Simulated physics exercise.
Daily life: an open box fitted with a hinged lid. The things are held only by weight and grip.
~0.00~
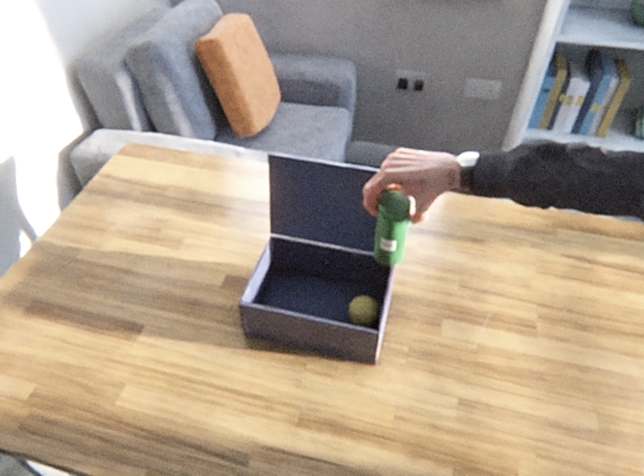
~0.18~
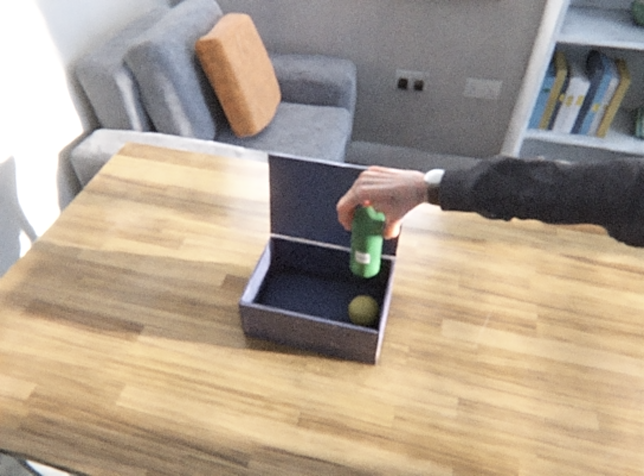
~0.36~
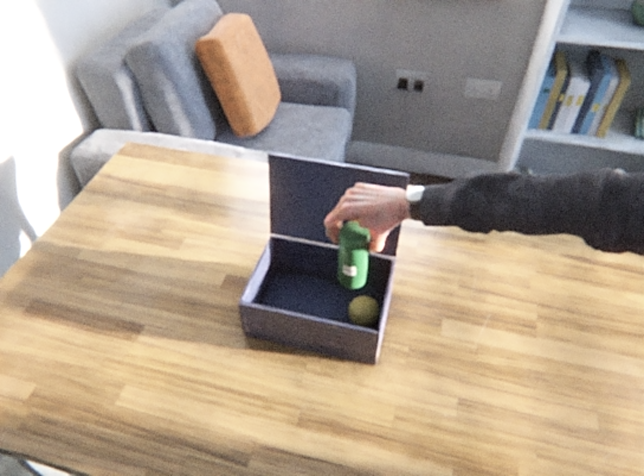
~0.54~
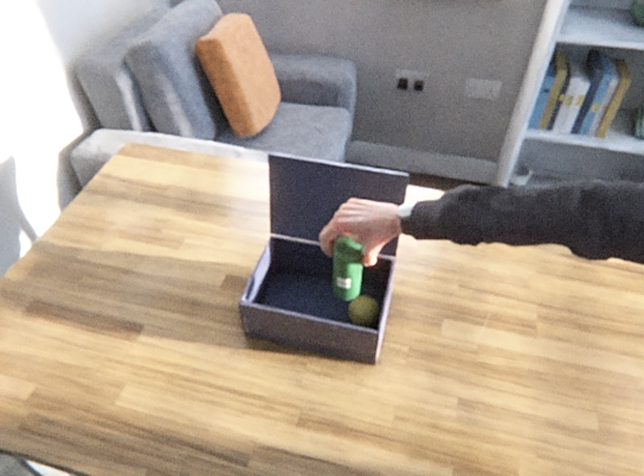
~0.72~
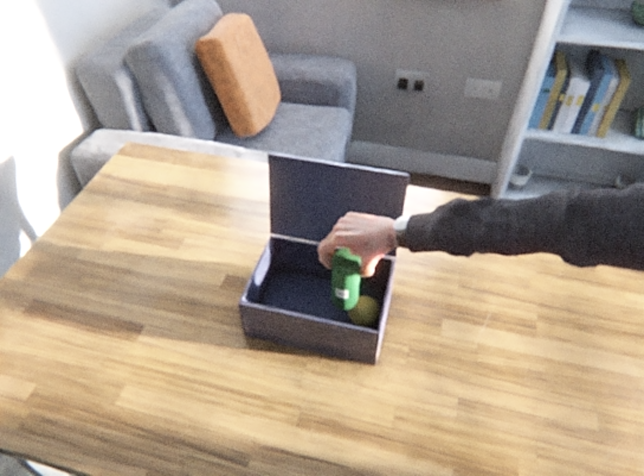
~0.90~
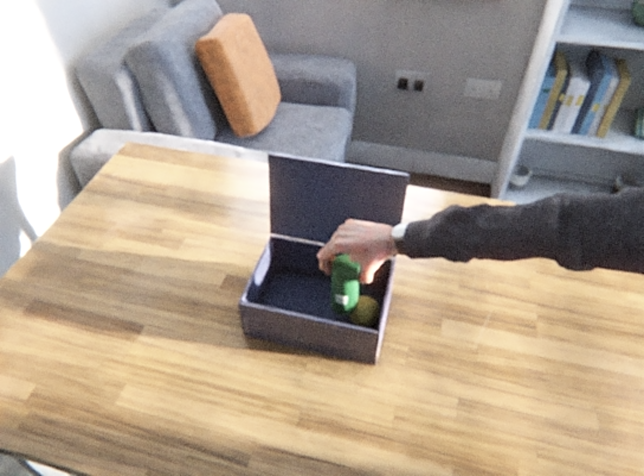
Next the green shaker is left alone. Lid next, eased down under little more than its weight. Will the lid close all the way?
Yes, the lid closes fully.
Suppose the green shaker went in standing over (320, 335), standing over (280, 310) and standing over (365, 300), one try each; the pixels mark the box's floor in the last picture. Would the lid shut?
On the first attempt the lid can't come down, on the second it can't come down, and on the third it drops into place.
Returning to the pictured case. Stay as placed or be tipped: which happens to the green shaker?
Well, the green shaker ends up skewed.
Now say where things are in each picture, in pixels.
The first frame shows on its way; green shaker (392, 229); yellow lemon (364, 311).
The second frame shows on its way; green shaker (366, 243); yellow lemon (364, 311).
The third frame shows on its way; green shaker (353, 256); yellow lemon (364, 311).
The fourth frame shows on its way; green shaker (347, 269); yellow lemon (364, 311).
The fifth frame shows on its way; green shaker (345, 280); yellow lemon (364, 311).
The sixth frame shows in place under the hand; green shaker (345, 286); yellow lemon (364, 311).
After 1.30 s, green shaker on its side near (311, 314).
After 2.20 s, lid 78° above the rim; green shaker on its side near (313, 293).
After 2.60 s, lid 49° above the rim; green shaker on its side near (313, 289).
After 3.00 s, lid 8° above the rim; green shaker on its side near (313, 287).
In the end (4.1 s), lid shut; toppled in the box, green shaker; yellow lemon unmoved. At the end, from the last picture's camera, green shaker near (314, 285).
